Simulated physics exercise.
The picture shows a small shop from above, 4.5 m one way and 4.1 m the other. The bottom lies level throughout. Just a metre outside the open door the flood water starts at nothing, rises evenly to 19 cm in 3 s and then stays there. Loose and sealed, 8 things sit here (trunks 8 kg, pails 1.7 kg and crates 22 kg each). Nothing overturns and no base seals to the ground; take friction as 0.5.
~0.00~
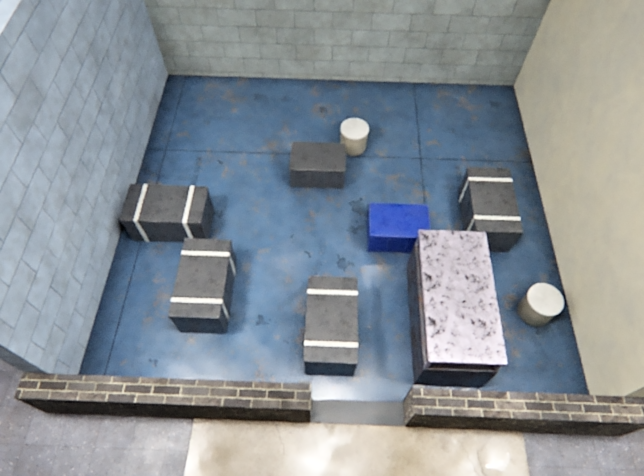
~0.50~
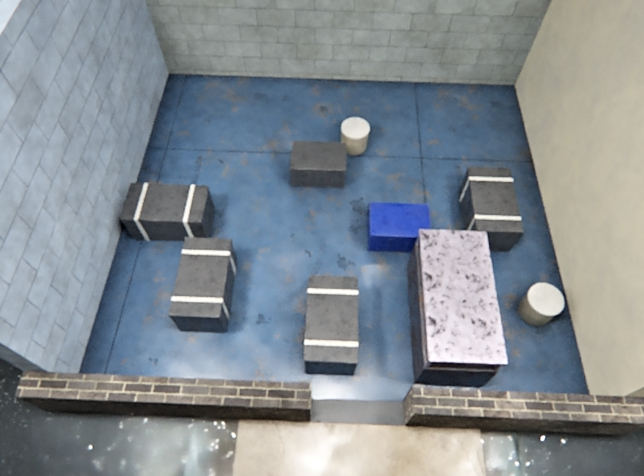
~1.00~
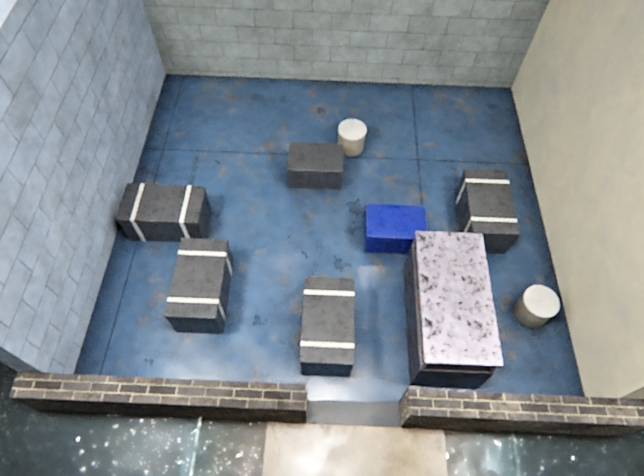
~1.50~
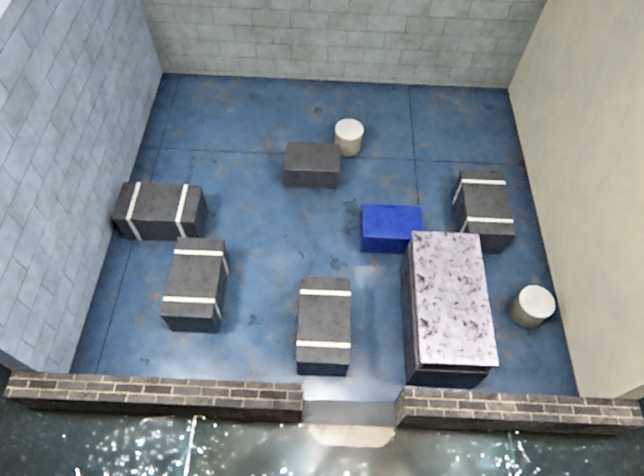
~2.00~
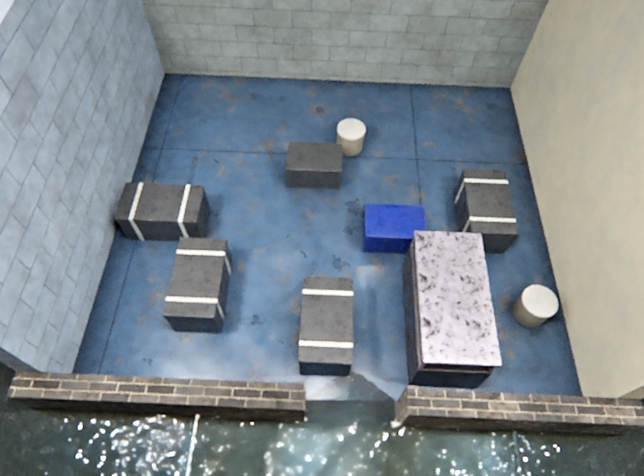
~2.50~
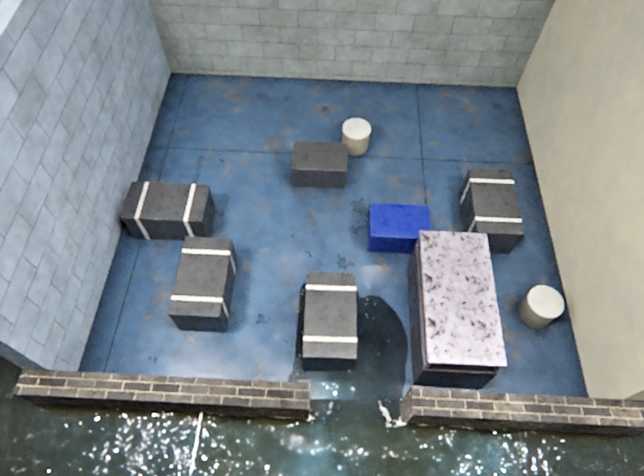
Dark water spreads across the ground outside a small blue-floored shop, seen from above over a low brick front wall with a gap in it. Inside stand dark grey crates, most with white bands, a blue crate right of centre beside a larger speckled-topped block, and two whitish pails. The water covers the pale path, then enters through the gap around the nearest banded crate, while the objects stay put and the view shifts slightly.
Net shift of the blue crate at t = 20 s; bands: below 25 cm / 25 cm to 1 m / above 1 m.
Result: A modest displacement.
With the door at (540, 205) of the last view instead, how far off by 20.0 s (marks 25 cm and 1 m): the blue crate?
With that change, the blue crate is swept well off.
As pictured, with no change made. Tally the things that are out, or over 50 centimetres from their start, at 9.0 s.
The number I get is 1.
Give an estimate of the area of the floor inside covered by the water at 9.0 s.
Some 17 m2 of it.
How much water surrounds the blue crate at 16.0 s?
Depth: About 7 cm.
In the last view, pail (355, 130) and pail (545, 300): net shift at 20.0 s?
120 cm, 80 cm.
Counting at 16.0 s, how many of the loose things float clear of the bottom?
6.
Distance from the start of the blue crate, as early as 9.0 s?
Displacement near 20 cm.
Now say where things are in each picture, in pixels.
The first frame shows the blue crate at (400, 220), on the bottom; water covers 0.0 m2; 0 of 8 have shifted.
The second frame shows the blue crate at (400, 219) rests on the ground; 0.0 m2 under water; 0 of 8 have shifted.
The third frame shows the blue crate at (397, 221) rests on the ground; 0.0 m2 under water; 0 of 8 have shifted.
The fourth frame shows the blue crate at (393, 221) rests on the ground; 0.0 m2 under water; 0 of 8 have shifted.
The fifth frame shows the blue crate at (395, 221) rests on the ground; 0.1 m2 under water; 0 of 8 have shifted.
The sixth frame shows the blue crate at (401, 221), on the bottom; 0.6 m2 under water; 0 of 8 have shifted.
After 4.0 s the blue crate is near (401, 216), 0.1 m from its start, aground; 0 afloat.
After 9.0 s the blue crate is near (403, 201), 0.2 m from its start, aground; 4 afloat.
After 16.0 s the blue crate is near (417, 168), 0.7 m from its start, aground; 6 afloat.
After 20.0 s the blue crate is near (417, 168), 0.7 m from its start, aground; 7 afloat.
